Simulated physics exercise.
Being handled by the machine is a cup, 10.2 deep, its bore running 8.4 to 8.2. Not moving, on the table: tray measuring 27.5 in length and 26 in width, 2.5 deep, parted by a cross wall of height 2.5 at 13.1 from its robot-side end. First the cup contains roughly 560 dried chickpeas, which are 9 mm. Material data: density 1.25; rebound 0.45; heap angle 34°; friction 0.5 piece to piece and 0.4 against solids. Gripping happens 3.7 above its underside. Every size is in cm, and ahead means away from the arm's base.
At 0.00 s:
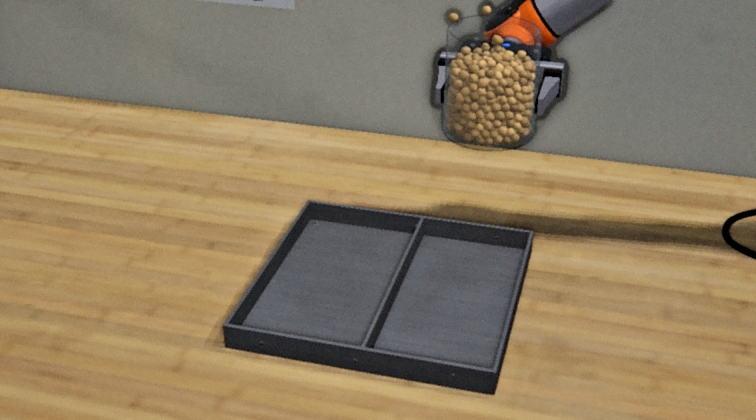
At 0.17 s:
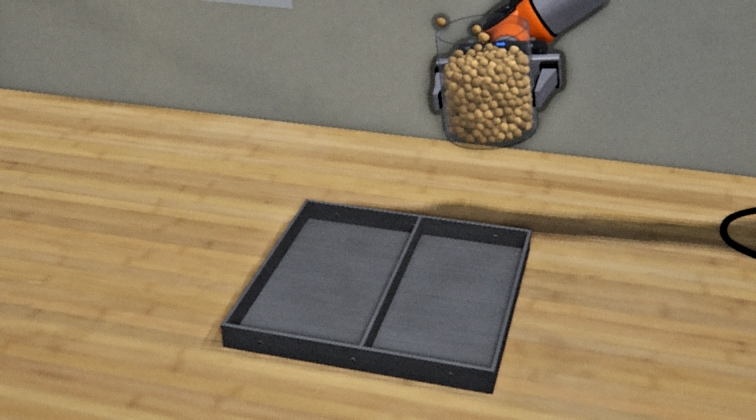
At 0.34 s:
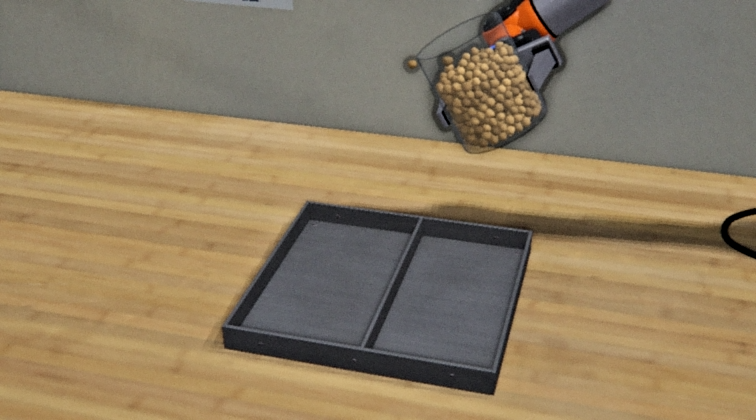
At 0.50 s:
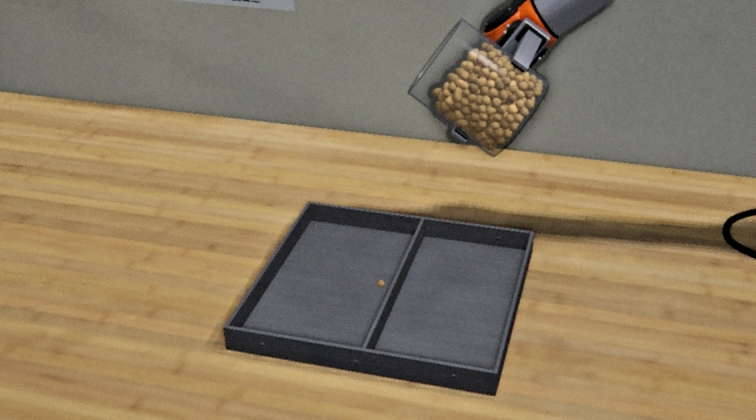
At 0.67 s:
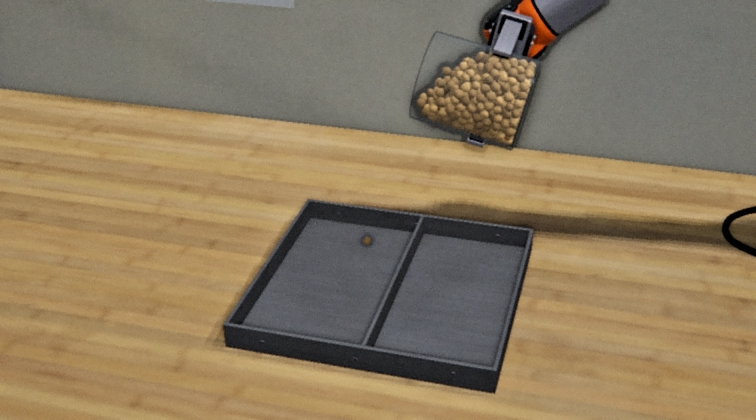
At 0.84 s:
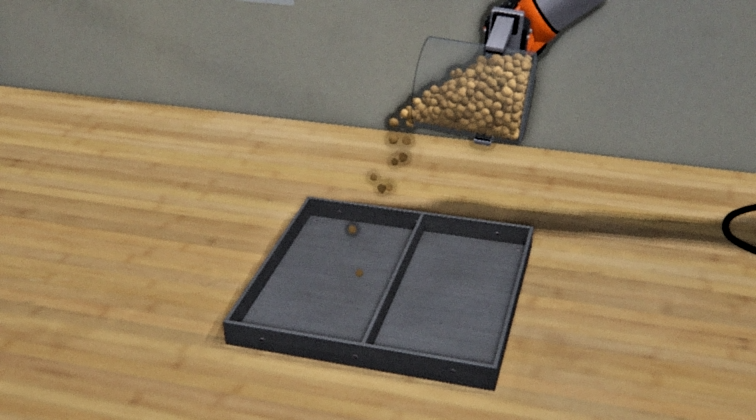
Above a wooden table, a robot arm tilting a clear cup of chickpeas leftward, a few dropping toward a divided dark tray.
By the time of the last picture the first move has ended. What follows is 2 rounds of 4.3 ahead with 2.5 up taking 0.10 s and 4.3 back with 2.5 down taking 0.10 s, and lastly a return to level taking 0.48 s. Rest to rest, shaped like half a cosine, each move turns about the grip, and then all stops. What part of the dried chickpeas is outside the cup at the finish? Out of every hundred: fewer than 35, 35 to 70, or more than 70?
More than 70 out of every hundred.
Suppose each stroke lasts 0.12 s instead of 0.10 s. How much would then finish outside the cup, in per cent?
That would give around 90 per cent.
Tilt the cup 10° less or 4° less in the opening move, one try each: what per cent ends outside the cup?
Roughly 85 per cent on the first try and 95 per cent on the second.
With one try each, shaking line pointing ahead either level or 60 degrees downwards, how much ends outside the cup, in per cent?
I'd say close to 85 percent for the first and close to 40 percent for the second.
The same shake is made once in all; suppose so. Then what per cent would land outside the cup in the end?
My guess is near 95 per cent.
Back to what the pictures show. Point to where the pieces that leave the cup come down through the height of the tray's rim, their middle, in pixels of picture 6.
Centre: Roughly (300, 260).
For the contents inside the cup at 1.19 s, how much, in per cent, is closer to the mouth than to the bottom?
Close to 90 in a hundred.
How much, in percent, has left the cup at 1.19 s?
About 95 in a hundred parts are out by then.
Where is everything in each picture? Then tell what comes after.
The first picture shows the cup middle at (491, 83), level; upper third of the load around (493, 73), from x 450 to 530, top at y 10; 562 in the cup.
The second picture shows the cup middle at (487, 82), tilted 8° forward; upper third of the load around (489, 71), from x 440 to 530, top at y 20.
The third picture shows the cup middle at (482, 85), tilted 30° forward; upper third of the load around (490, 74), from x 410 to 535, top at y 45; 561 in the cup, 1 in flight or on a rim.
The fourth picture shows the cup middle at (479, 89), tilted 56° forward; upper third of the load around (489, 76), from x 380 to 540, top at y 50; 561 in the cup, 1 in the far-side part.
The fifth picture shows the cup middle at (476, 91), tilted 78° forward; upper third of the load around (494, 77), from x 365 to 530, top at y 55; 561 in the cup, 1 in the far-side part.
The sixth picture shows the cup middle at (476, 90), tilted 86° forward; upper third of the load around (498, 78), from x 350 to 530, top at y 60; 551 in the cup, 1 in the far-side part, 10 in flight or on a rim.
After 1.19 s, tilted 86° forward, highest piece 26 above the table; 417 in the far-side part, 82 on the table or floor, 40 in the cup, 23 in flight or on a rim.
After 1.54 s, tilted 26° forward, highest piece 24 above the table; 421 in the far-side part, 120 on the table or floor, 15 in the cup, 4 in the robot-side part, 2 in flight or on a rim.
After 1.92 s, level, highest piece 24 above the table; 421 in the far-side part, 122 on the table or floor, 15 in the cup, 4 in the robot-side part.
After 2.97 s, level, highest piece 24 above the table; 421 in the far-side part, 122 on the table or floor, 15 in the cup, 4 in the robot-side part.
In the end, 421 in the far-side part, 122 on the table or floor, 15 in the cup, 4 in the robot-side part. That is 97 % outside the cup.
